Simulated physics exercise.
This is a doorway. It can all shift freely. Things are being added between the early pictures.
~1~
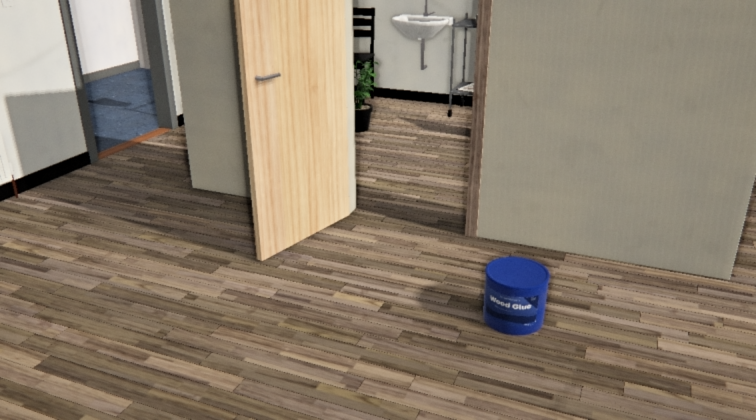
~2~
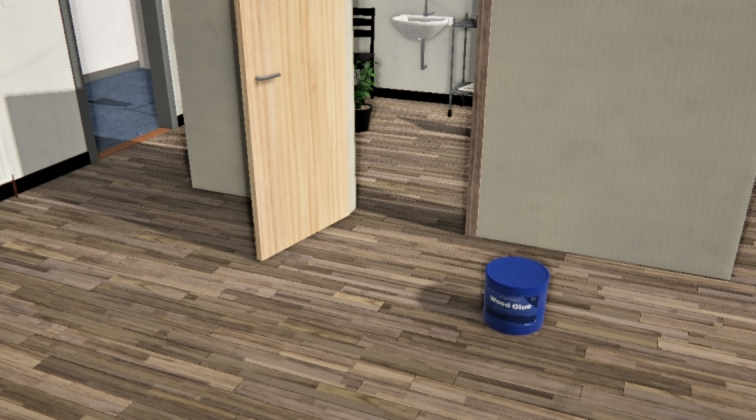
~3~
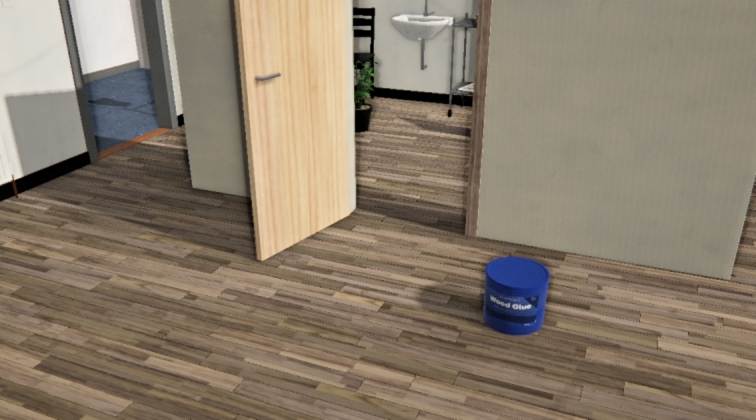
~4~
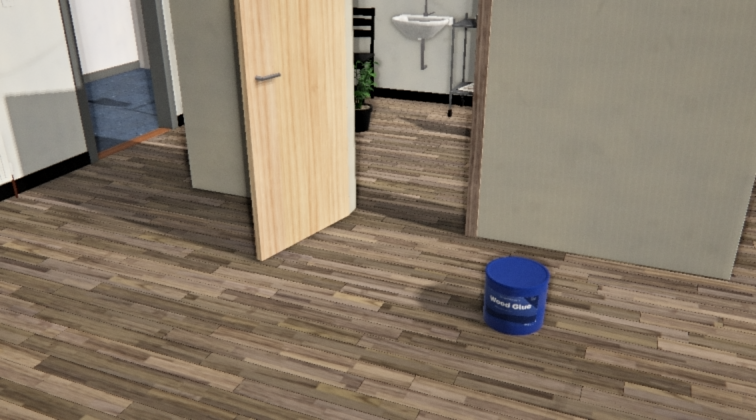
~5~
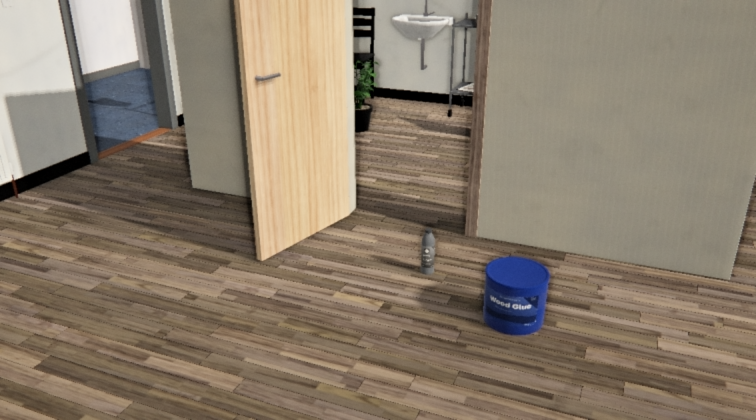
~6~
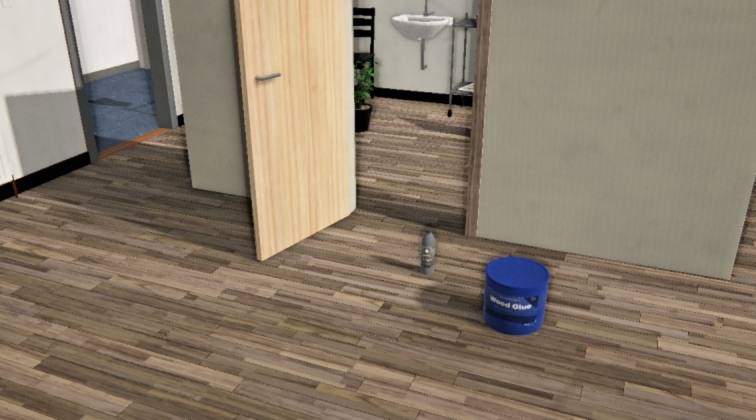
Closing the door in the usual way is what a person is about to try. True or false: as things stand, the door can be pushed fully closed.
True.
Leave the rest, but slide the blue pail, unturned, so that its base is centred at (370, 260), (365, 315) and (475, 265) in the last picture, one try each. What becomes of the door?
First it cannot finish its swing, then it finishes its swing, and last it finishes its swing.
Then, 0.50 s after the last picture, door at 83°.
Then, 0.90 s after the last picture, door at 47°.
Then, 1.20 s after the last picture, door at 19°.
At rest, door at 0°; both in place. Seen from the same camera at the end, grey bottle near (428, 251).
